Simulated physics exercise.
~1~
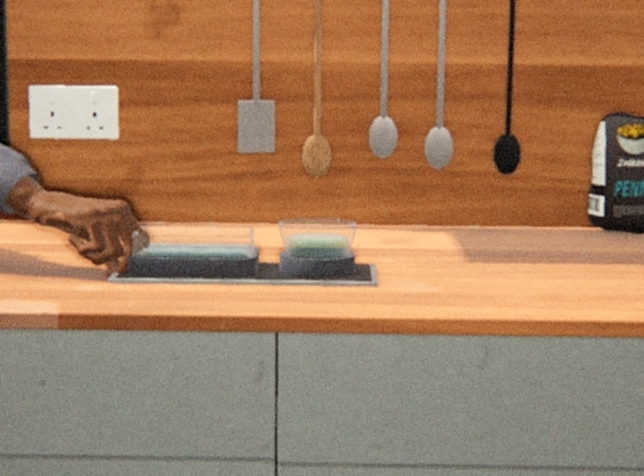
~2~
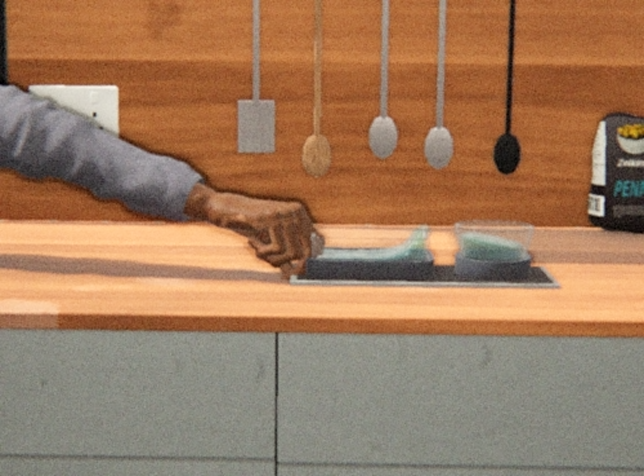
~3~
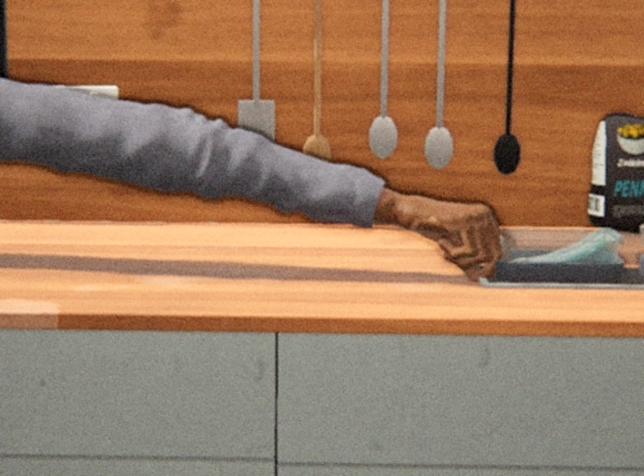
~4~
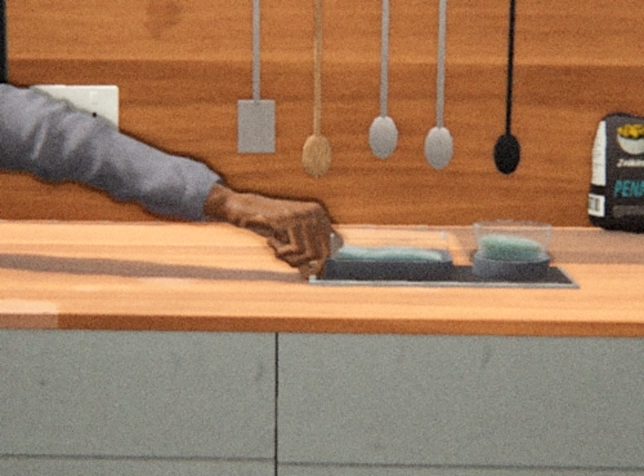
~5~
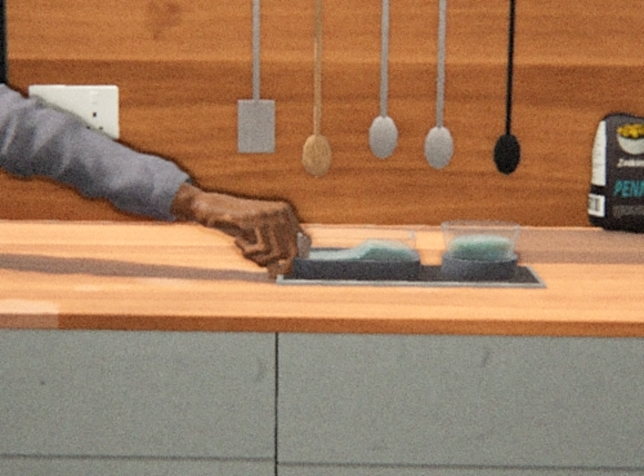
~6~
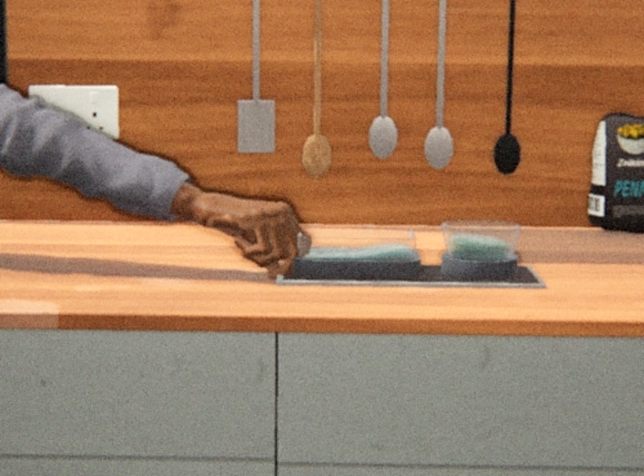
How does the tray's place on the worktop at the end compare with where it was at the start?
It ends up further to the right. It starts toward the left, with the hanging flat-ended utensil above it, and finishes below the spoons, clear of that utensil.
A tray carrying an oblong tub and a smaller cup of water is pushed right along a wooden worktop by a hand until it is partly out of view, then drawn back left, the water sloshing, and comes to rest beneath the hanging spoons, still held.
